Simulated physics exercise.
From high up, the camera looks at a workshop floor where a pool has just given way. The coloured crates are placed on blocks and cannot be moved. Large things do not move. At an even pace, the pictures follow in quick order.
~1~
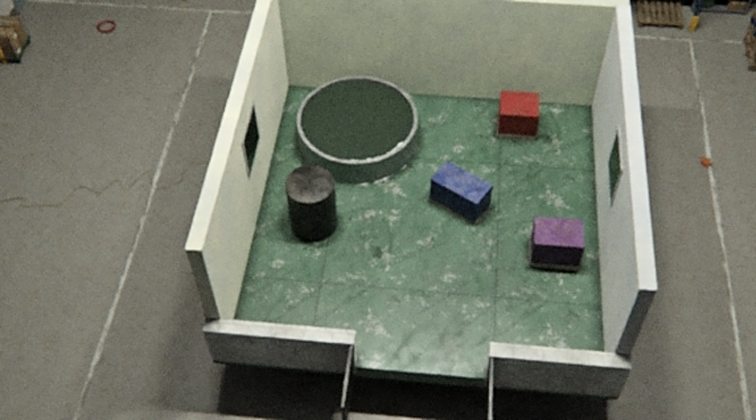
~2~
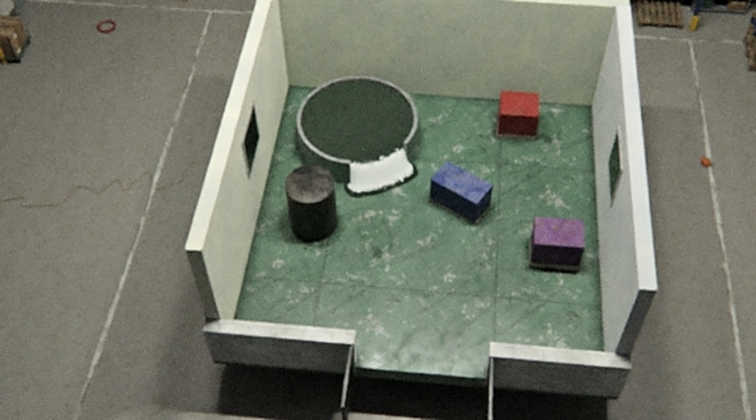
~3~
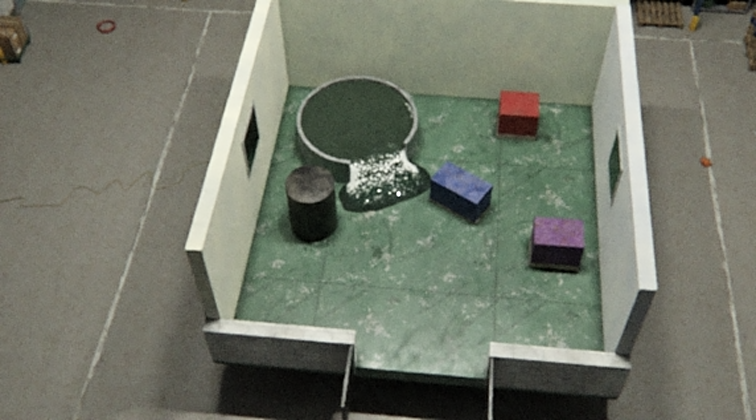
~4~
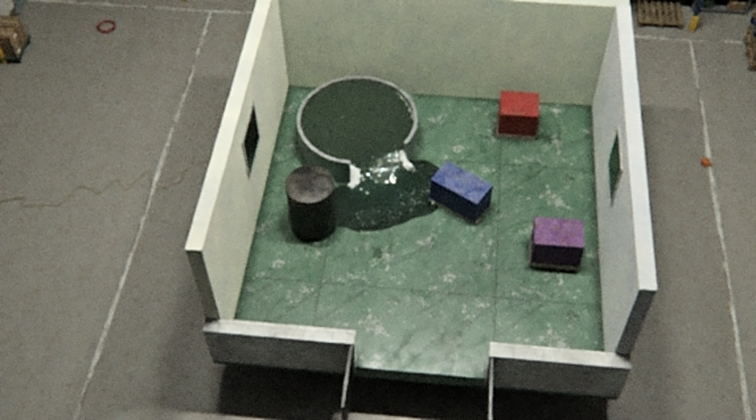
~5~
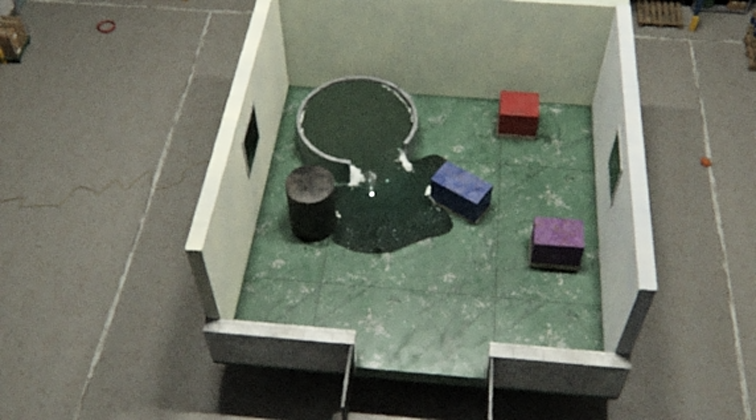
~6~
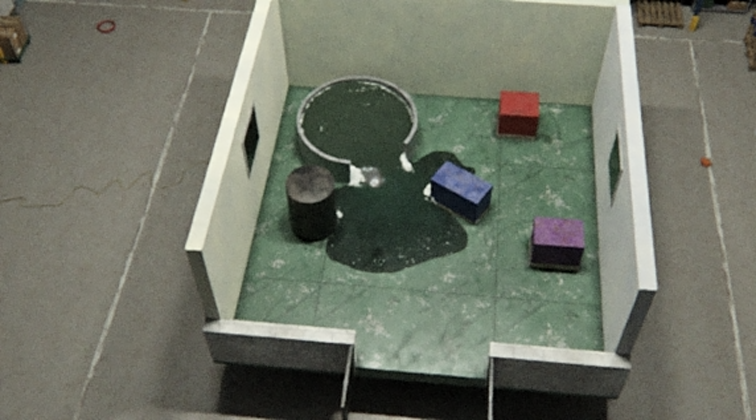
Dark water pours from a gap in the round pool and spreads across the green floor.
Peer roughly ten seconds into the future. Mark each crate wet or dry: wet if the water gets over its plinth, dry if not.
Red crate dry, blue crate wet, purple crate dry.
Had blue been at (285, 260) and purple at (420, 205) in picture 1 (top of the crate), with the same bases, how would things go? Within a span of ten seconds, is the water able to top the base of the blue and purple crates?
First blue crate: It is dampened; then purple crate: It is dampened.
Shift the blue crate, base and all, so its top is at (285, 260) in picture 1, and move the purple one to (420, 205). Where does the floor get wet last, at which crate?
My guess is the crate marked red.
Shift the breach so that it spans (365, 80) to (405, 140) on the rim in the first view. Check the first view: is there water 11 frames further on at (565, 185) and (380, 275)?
I'd expect the first point to be reached and the second point to stay dry.
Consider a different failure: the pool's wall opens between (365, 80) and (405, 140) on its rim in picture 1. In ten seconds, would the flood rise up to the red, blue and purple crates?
Going crate by crate, the red one gets flooded, the blue one gets flooded and the purple one gets flooded.
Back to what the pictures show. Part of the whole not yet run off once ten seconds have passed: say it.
Some 62 per cent.
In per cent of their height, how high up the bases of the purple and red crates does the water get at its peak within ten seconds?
About 60 % and 50 %.
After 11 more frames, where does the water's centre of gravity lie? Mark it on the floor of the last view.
The spot I would choose is (385, 189).
A moment on, water covers 30 % of the floor; the red crate not reached, the blue crate water round its plinth, the purple crate not reached.
Next, water covers 50 % of the floor; the red crate water round its plinth, the blue crate water round its plinth, the purple crate water round its plinth.
Then, water covers 55 % of the floor; the red crate water round its plinth, the blue crate water round its plinth, the purple crate water round its plinth.
Later, water covers 75 % of the floor; the red crate water round its plinth, the blue crate water round its plinth, the purple crate water round its plinth.
In the end, water covers 95 % of the floor; the red crate stayed above the water, the blue crate was topped, the purple crate stayed above the water.
